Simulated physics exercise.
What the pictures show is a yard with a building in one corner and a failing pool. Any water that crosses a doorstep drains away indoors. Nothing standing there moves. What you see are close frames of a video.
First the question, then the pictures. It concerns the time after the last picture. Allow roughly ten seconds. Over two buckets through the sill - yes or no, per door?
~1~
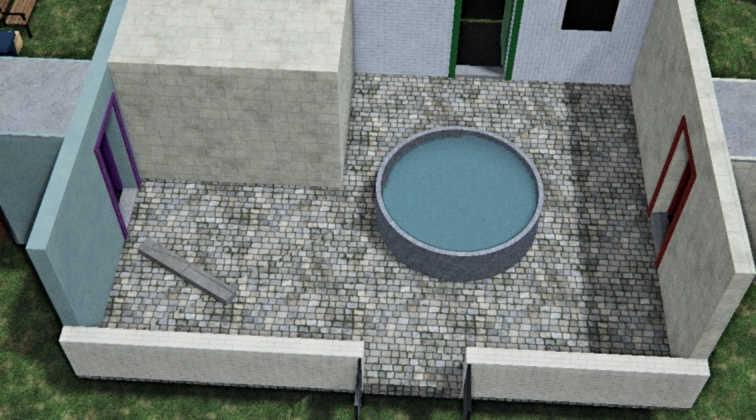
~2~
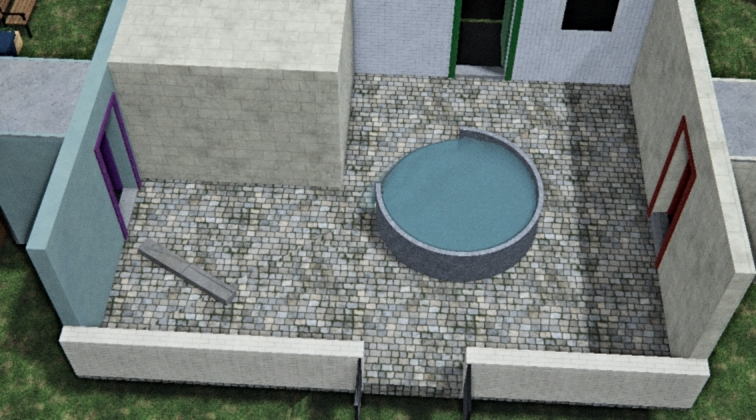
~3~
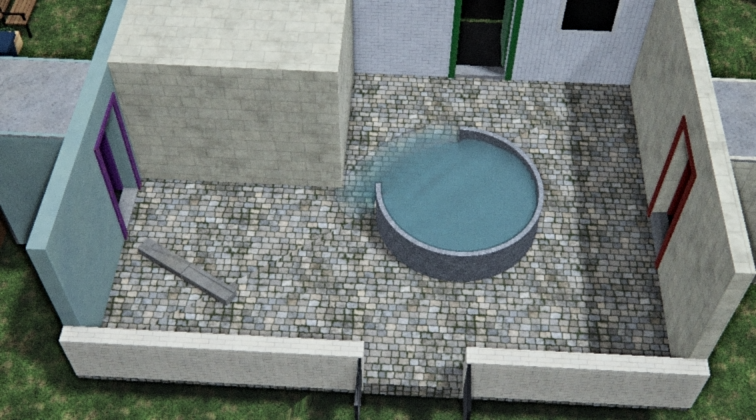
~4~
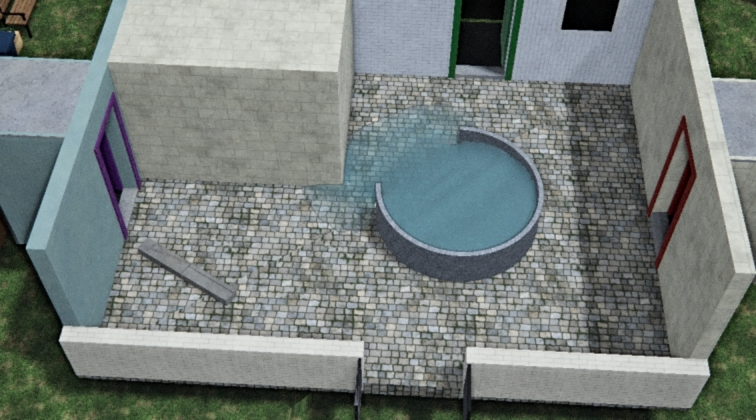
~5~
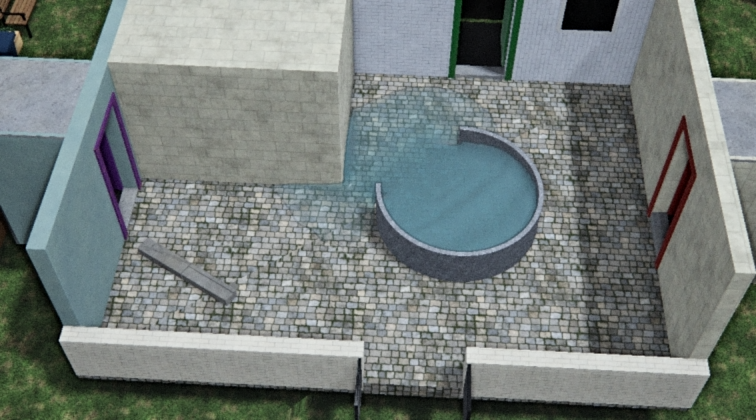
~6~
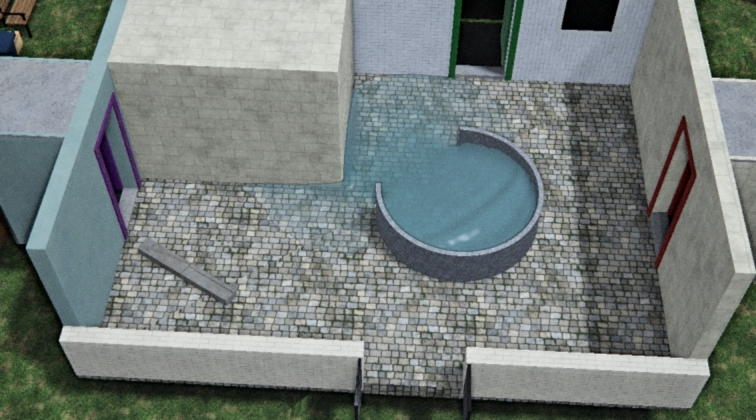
Purple door - yes, red door - no, green door - yes.
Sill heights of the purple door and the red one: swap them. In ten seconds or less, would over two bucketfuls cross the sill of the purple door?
One by one: The purple door holds.
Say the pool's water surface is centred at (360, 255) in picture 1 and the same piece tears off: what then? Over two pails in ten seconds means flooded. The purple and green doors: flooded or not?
Looking at both doors, the purple one breaks the limit while the green one doesn't reach it.
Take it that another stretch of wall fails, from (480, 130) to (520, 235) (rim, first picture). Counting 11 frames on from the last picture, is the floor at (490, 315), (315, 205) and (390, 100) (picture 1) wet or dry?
As listed: Free of water, dry, dry.
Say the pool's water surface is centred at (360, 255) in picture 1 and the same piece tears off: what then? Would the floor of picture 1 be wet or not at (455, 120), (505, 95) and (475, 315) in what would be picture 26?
Soaked, soaked, bone-dry.
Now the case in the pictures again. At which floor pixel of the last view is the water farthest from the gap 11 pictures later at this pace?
Approximate pixel: (123, 251).
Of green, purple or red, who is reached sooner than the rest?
I'd say the green door.
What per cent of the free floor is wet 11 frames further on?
I'd estimate some 35 per cent.
A moment on, water covers 25 % of the floor; the purple door not reached, the red door not reached, the green door under two buckets in.
Next, water covers 35 % of the floor; the purple door under two buckets in, the red door not reached, the green door under two buckets in.
Then, water covers 65 % of the floor; the purple door under two buckets in, the red door wet at the sill, nothing in, the green door over two buckets in.
Later, water covers 85 % of the floor; the purple door over two buckets in, the red door wet at the sill, nothing in, the green door over two buckets in.
In the end, water covers 95 % of the floor; the purple door over two buckets in, the red door wet at the sill, nothing in, the green door far over two buckets in.
